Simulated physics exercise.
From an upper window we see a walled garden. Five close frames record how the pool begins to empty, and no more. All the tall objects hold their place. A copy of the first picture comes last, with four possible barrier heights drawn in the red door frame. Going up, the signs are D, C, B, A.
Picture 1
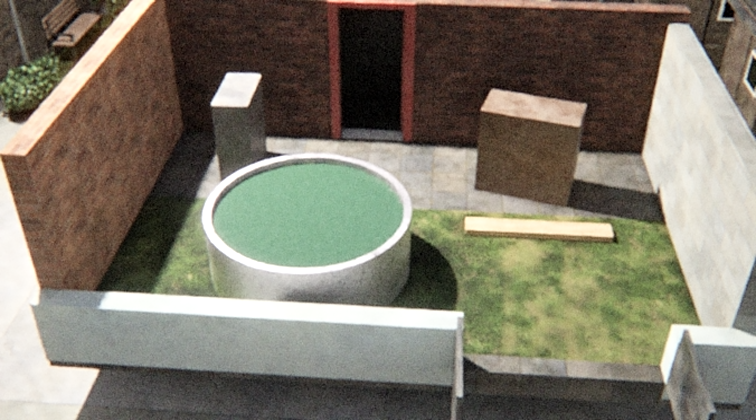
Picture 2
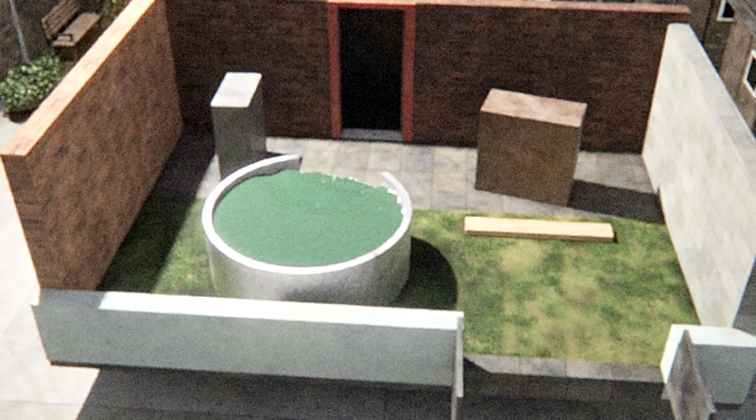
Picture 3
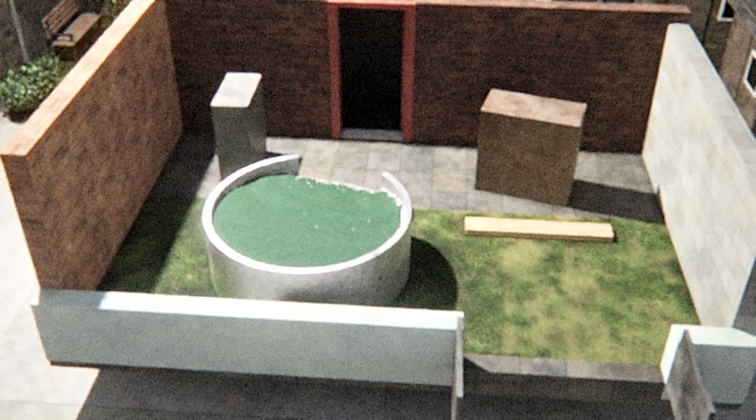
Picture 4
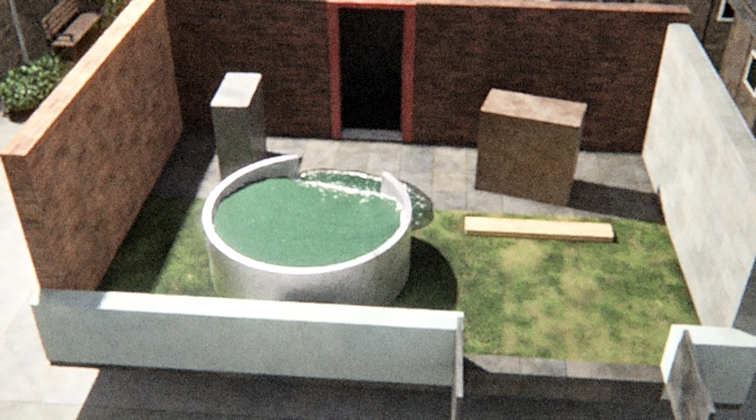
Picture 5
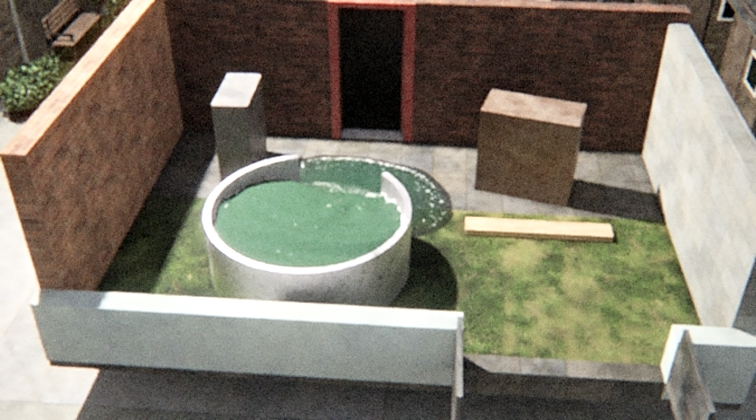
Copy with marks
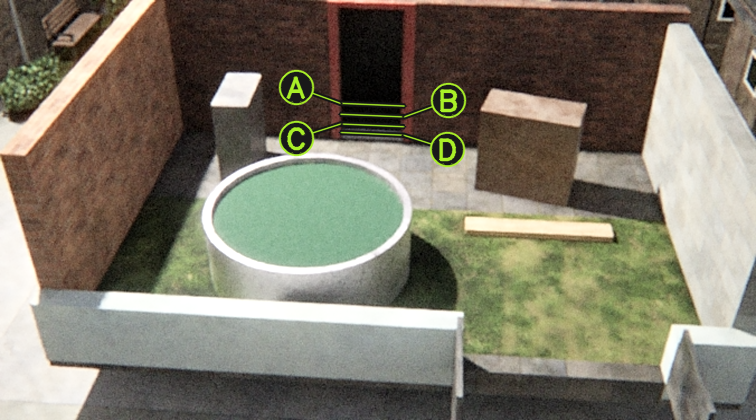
A round pool of green water sat still in a walled garden, then a section of its back rim opened up and water poured out, spreading over the ground behind it and to the right.
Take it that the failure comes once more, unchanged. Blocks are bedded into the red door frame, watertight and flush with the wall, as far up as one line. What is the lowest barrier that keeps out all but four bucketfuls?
It is B.
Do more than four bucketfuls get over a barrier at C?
Yes.
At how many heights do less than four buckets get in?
Two of them.
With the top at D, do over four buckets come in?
Yes.
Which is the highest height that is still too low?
It is C.
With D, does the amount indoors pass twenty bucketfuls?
Yes, clearly.
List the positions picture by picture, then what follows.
The first frame shows water in the pool at rest, its middle at (309, 214); foot of the red doorway at (372, 139); open gate at (568, 315).
In the second frame, water covers 1 % of the ground, its front hidden from here.
In the third frame, water covers 4 % of the ground, its front hidden from here.
In the fourth frame, water covers 8 % of the ground, its front hidden from here.
The fifth frame shows front seen at (322, 157), 13 % of the ground wet.
On the marked copy, A at (372, 104); B at (372, 115); C at (372, 125); D at (372, 133); from the bottom up D, C, B, A.
With A, nothing gets over.
With B, a splash gets over, under a bucket.
With C, about 11 bucketfuls get in.
With D, dozens of bucketfuls pour in.
